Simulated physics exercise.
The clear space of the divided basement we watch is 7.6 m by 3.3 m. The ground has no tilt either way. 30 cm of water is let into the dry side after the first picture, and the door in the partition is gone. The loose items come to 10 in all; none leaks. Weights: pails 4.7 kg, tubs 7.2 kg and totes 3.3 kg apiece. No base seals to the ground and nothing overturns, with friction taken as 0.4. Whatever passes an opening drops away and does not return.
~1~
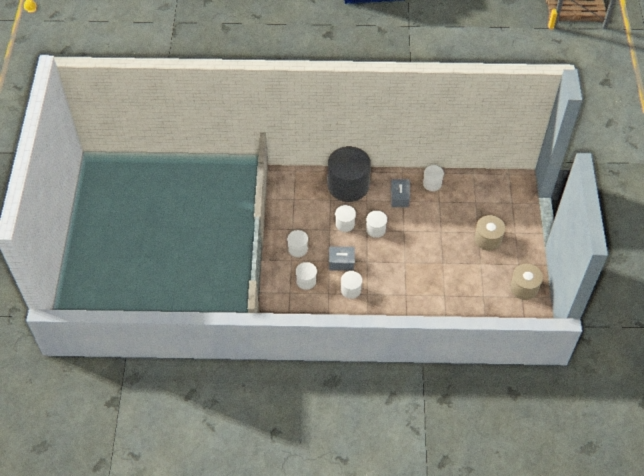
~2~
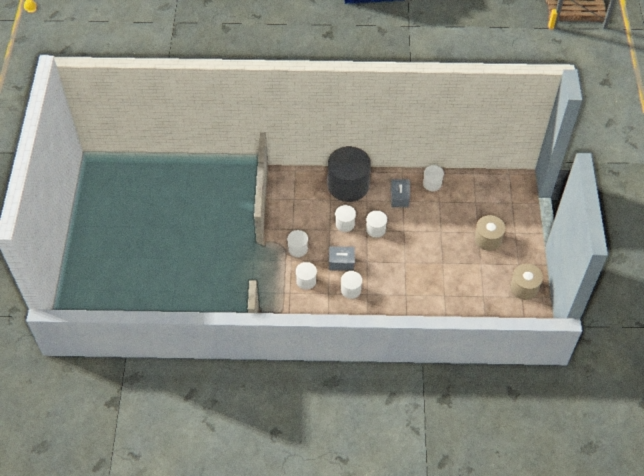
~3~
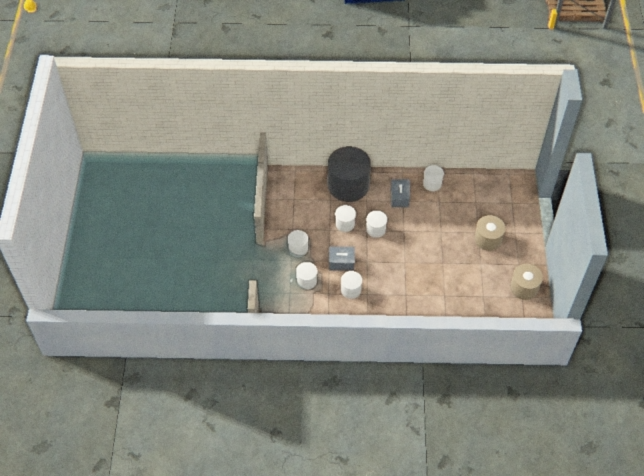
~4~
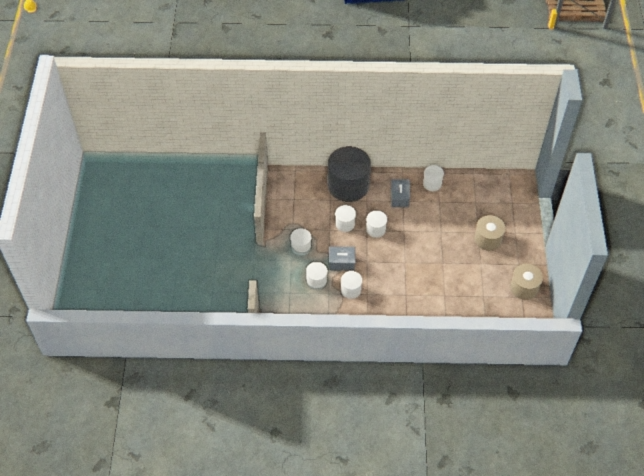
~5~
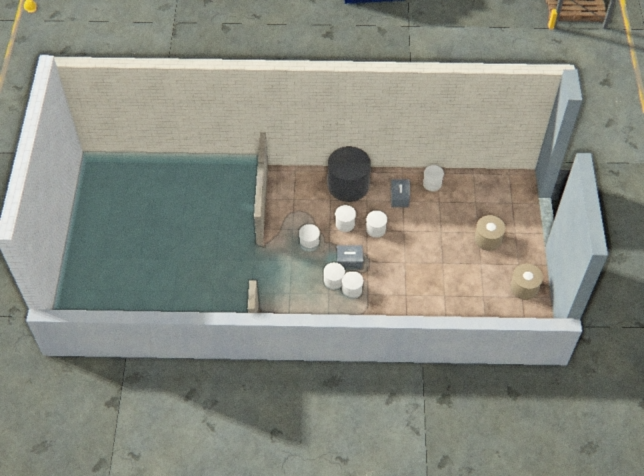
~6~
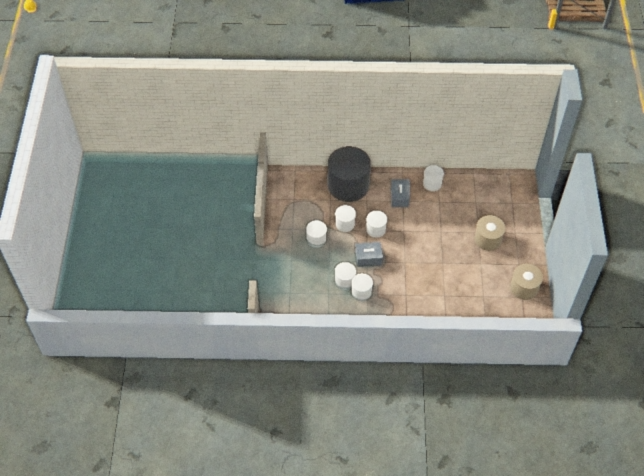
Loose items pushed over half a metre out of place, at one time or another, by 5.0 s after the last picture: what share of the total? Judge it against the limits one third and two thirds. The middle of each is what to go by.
Result: Upper band.
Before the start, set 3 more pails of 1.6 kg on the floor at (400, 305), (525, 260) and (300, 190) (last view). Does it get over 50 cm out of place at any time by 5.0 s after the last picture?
Taking them in order, the first is above the mark, the second above the mark and the third below the mark.
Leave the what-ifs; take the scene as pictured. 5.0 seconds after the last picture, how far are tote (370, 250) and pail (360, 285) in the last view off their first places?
In turn they sit 300 cm and 300 cm away.
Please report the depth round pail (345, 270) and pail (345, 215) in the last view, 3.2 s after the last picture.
12 and 3 cm.
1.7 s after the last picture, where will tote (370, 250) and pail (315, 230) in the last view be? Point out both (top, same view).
Around (472, 238) and (332, 199).
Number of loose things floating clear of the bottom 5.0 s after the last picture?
Tally: 7 of them.
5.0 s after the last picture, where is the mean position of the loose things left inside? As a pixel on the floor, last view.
It sits at about (455, 203).
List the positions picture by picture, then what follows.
The first frame shows a pail at (306, 271), on the bottom; a tote at (342, 255) rests on the ground; 9.9 m2 under water; 0 of 10 have shifted.
The second frame shows a pail at (306, 271) rests on the ground; a tote at (342, 255), on the bottom; 10.5 m2 under water; 0 of 10 have shifted.
The third frame shows a pail at (307, 271), on the bottom; a tote at (342, 255) rests on the ground; water covers 11.0 m2; 0 of 10 have shifted.
The fourth frame shows a pail at (317, 271) rests on the ground, 16 cm from its start; a tote at (342, 255) rests on the ground; water covers 11.7 m2; 2 of 10 have shifted.
The fifth frame shows a pail at (334, 272) rests on the ground, 43 cm from its start; a tote at (350, 253), on the bottom, 13 cm from its start; 12.5 m2 under water; 3 of 10 have shifted.
The sixth frame shows a pail at (345, 271) rests on the ground, 60 cm from its start; a tote at (369, 251) rests on the ground, 43 cm from its start; 13.3 m2 under water; 4 of 10 have shifted.
Then, 0.4 s after the last picture 4 of 10 are over 50 cm from their spots; 0 afloat.
Then, 1.7 s after the last picture 4 of 10 are over 50 cm from their spots; 1 afloat.
Then, 3.2 s after the last picture 7 of 10 are over 50 cm from their spots; 6 afloat.
Then, 5.0 s after the last picture 8 of 10 are over 50 cm from their spots, and 8 have been at some point; 7 afloat.
